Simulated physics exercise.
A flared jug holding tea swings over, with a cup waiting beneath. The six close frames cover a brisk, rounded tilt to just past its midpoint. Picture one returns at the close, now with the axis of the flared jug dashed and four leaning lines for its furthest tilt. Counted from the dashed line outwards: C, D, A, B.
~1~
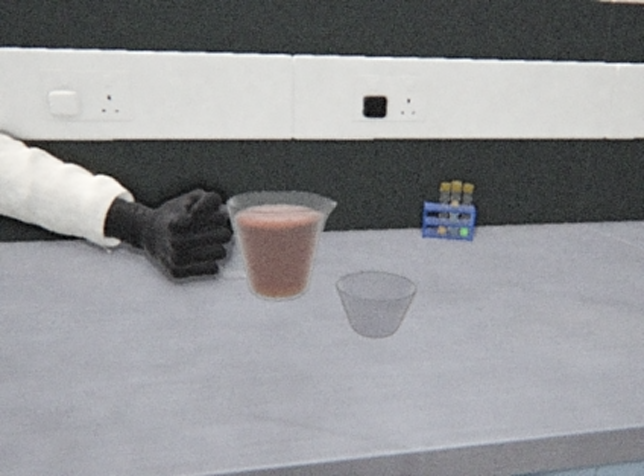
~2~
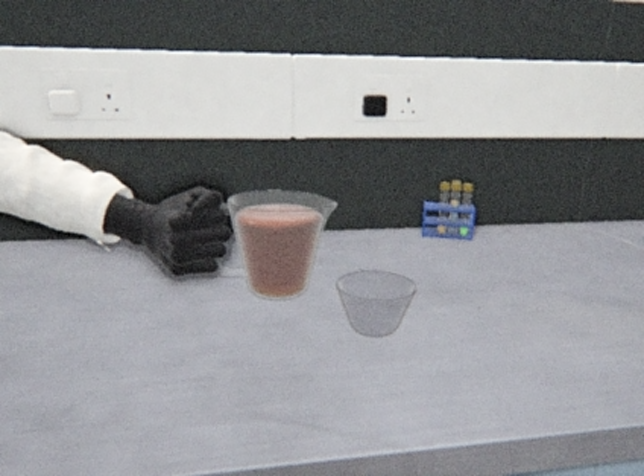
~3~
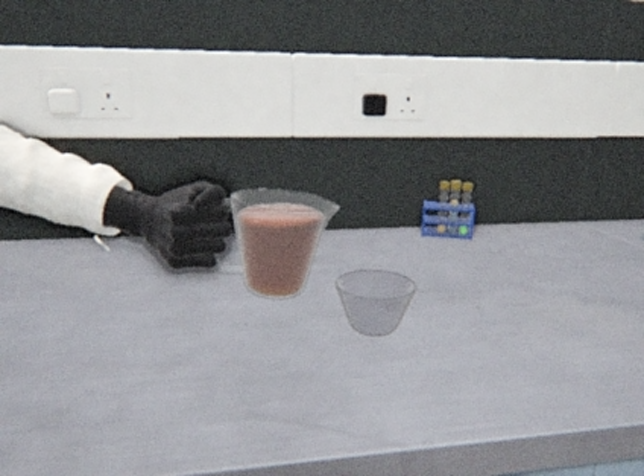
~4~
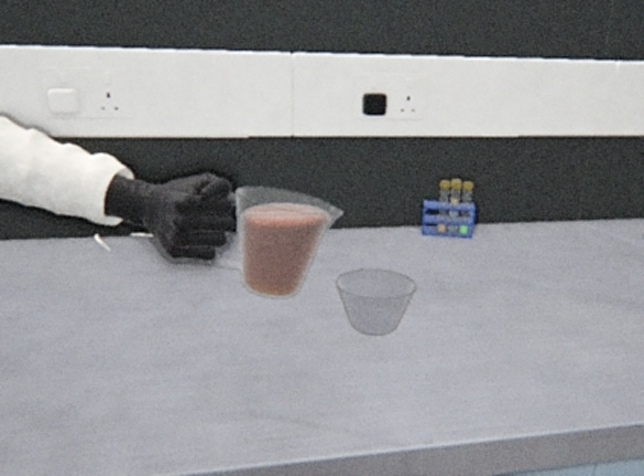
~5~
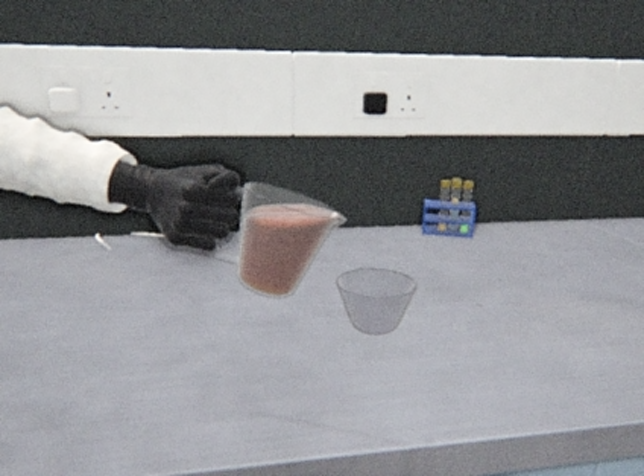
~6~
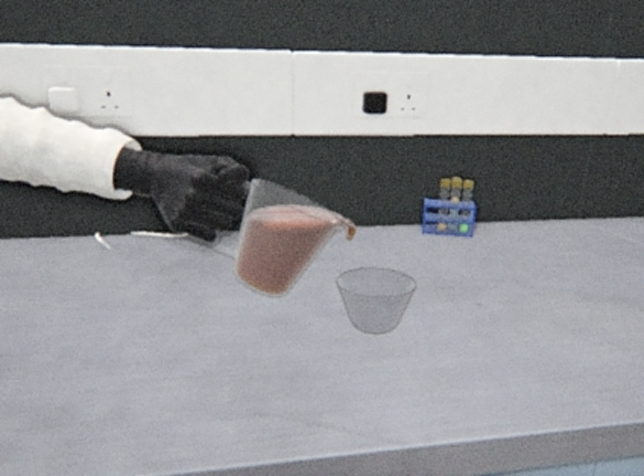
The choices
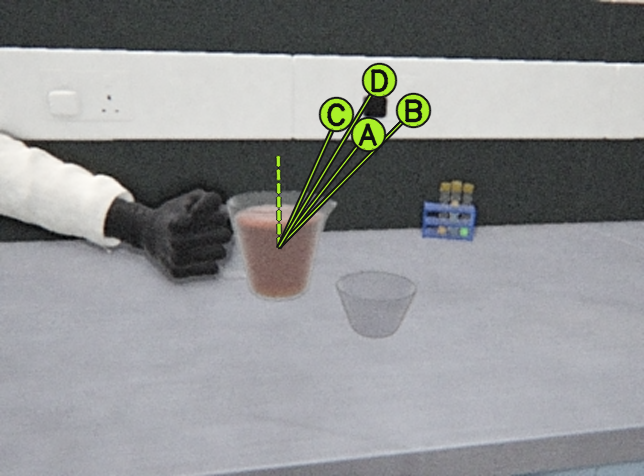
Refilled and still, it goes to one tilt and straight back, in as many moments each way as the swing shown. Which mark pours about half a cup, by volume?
A works best here.
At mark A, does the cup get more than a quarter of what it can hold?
Yes, clearly.
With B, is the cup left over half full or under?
Over.
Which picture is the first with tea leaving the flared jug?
Picture 6.
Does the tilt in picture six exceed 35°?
No.
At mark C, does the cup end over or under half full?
Under.
On the marked copy, A at (356, 147); B at (401, 122); C at (331, 131); D at (370, 95).
For mark A, the cup ends with about 51 % of what it can hold.
For mark B, the cup ends with about 72 % of what it can hold.
For mark C, the cup ends with about 16 % of what it can hold.
For mark D, the cup ends with about 33 % of what it can hold.
